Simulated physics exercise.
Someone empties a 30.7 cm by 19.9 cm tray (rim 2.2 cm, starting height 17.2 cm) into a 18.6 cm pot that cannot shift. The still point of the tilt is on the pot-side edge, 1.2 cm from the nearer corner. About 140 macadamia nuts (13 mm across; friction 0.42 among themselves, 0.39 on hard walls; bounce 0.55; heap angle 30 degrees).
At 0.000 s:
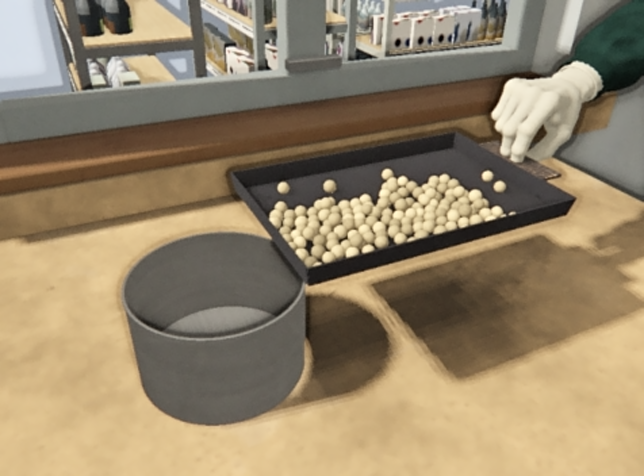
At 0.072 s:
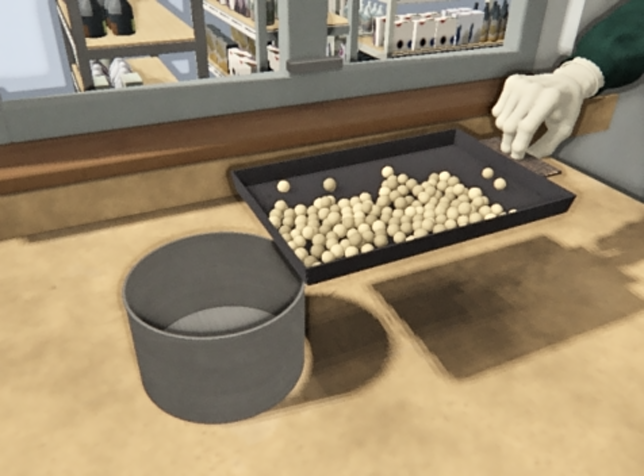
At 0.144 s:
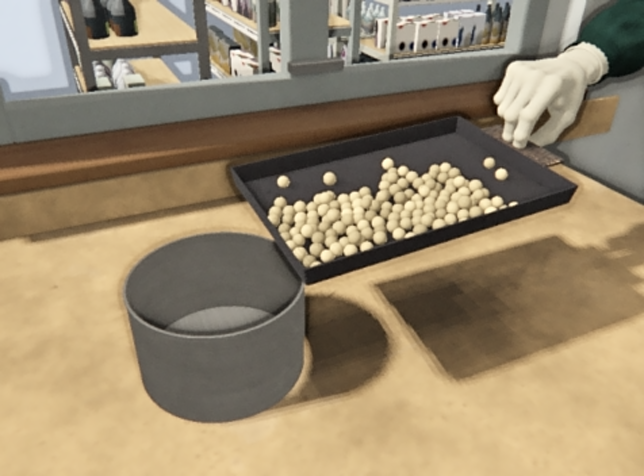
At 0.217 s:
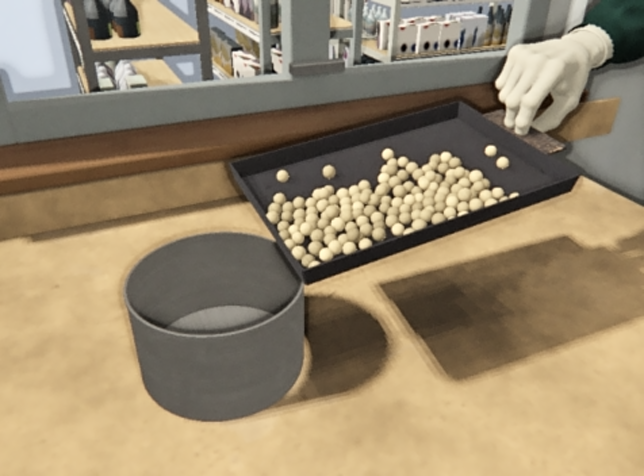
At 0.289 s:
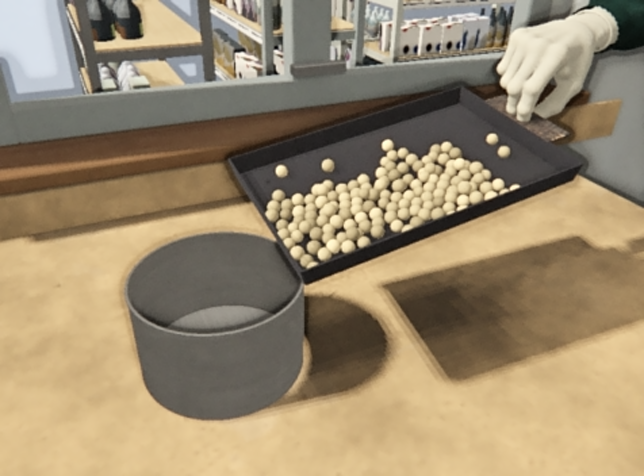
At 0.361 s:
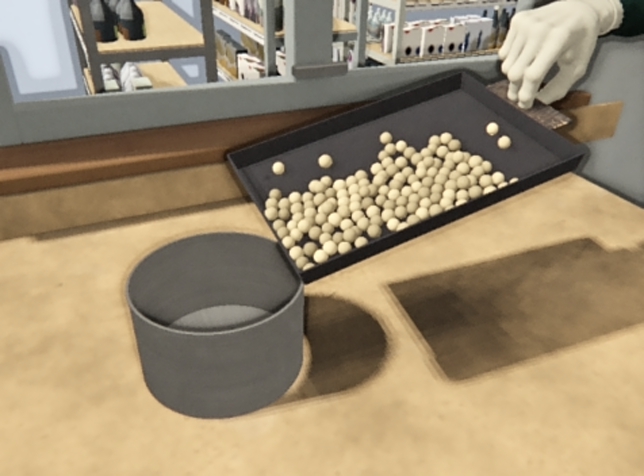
On a tan counter by a window, a white-gloved hand raises the right side of a dark tray of round, pale nuts beside a grey pot.
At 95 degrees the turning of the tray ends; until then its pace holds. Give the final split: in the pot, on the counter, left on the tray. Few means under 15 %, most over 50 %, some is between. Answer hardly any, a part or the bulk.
Pot: Hardly any, counter: The bulk, tray: Hardly any.
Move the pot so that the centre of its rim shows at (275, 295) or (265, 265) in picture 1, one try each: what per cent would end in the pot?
Some 40 and 0 per cent.
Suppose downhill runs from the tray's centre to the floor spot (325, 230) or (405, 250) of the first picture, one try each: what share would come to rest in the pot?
About 55 and 0 per cent.
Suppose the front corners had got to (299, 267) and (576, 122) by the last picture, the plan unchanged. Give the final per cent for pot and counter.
Pot 60, counter 40.
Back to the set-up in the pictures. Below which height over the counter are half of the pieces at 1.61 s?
Some 28 cm.
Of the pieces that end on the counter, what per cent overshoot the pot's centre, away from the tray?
Roughly 70 per cent.
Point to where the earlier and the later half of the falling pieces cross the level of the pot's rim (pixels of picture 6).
At about (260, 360), then at (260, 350).
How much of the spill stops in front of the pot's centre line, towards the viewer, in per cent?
Some 100 per cent.
Then, at 1.11 s, tilt 52 degrees; the tray holds 100 %, the pot 0 %.
Then, at 1.61 s, tilt 77 degrees; the tray holds 95 %, the pot 0 %.
After 2.18 s, tilt 95 degrees; the tray holds 10 %, the pot 0 %.
By 3.3 s all is still; pot 5 %, counter 95 %, tray 0 %.
